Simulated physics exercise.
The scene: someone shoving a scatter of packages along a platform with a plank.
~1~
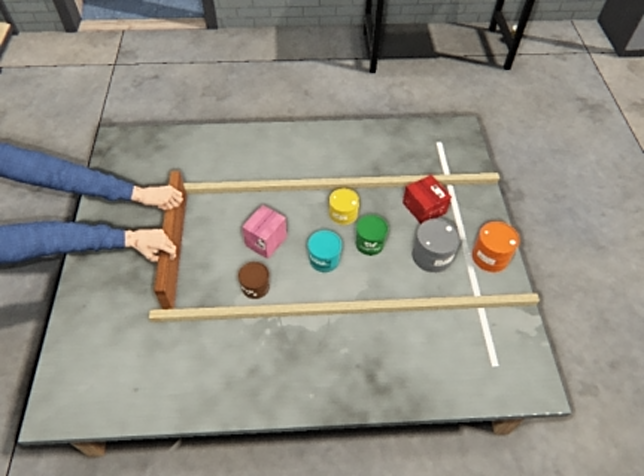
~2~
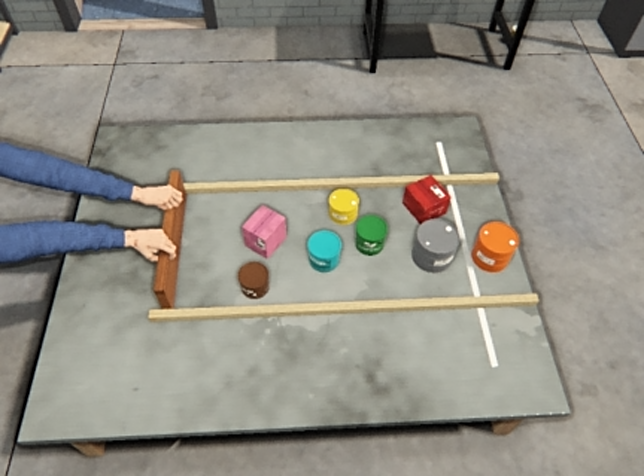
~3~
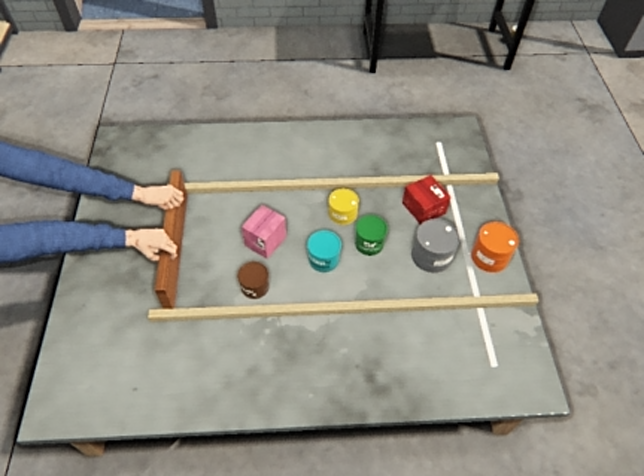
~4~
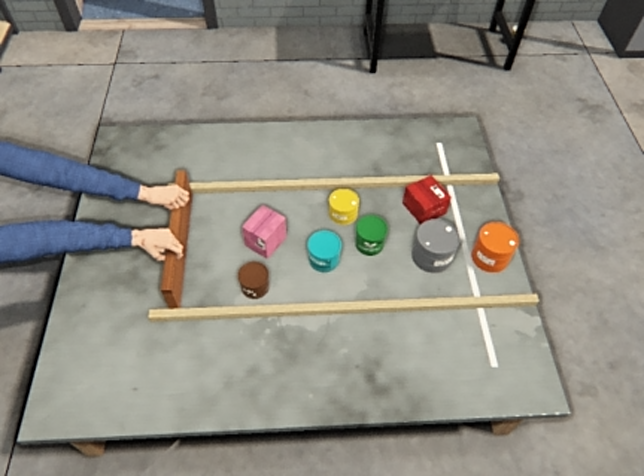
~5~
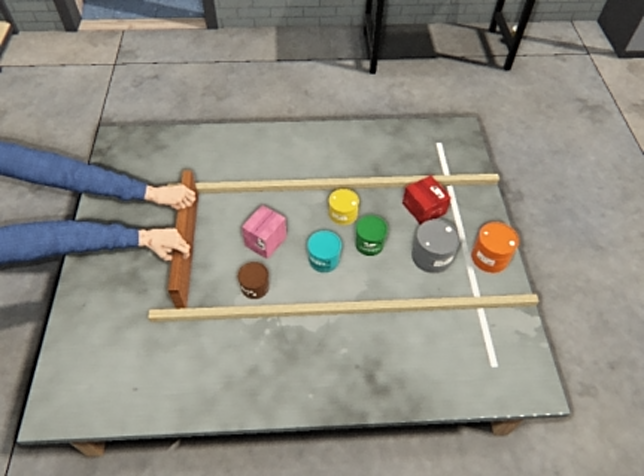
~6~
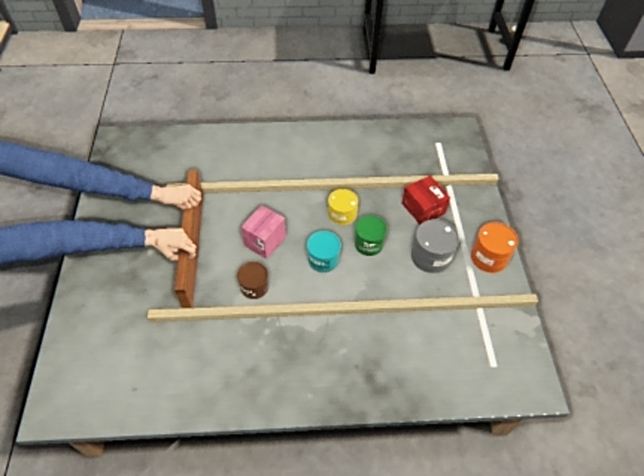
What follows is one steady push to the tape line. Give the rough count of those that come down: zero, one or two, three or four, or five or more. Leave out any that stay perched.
As it turns out, the number that fall off is one or two.
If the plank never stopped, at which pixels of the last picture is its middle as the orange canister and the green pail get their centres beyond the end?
About (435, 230), and (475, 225) for the other.
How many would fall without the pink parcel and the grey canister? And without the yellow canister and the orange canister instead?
0 in the first case, 0 in the second.
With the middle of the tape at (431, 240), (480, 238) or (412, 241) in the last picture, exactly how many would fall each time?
It would be 0, 4 and 0.
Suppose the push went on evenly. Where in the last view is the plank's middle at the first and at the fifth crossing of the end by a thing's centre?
Near (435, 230) and (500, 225).
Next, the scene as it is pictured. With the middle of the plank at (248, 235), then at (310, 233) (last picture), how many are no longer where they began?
The counts are 2 and 4.
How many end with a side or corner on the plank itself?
It touches 4.
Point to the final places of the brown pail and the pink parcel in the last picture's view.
Near (490, 275) and (474, 209).
Early on, none off yet; orange canister at rest near (494, 248); red parcel at rest near (426, 200); grey canister at rest near (434, 247).
A while later, none off yet; orange canister at rest near (494, 248); red parcel at rest near (426, 200); grey canister travelled a little near (448, 250).
Finally, the number that fall off is one or two; lost, orange canister.
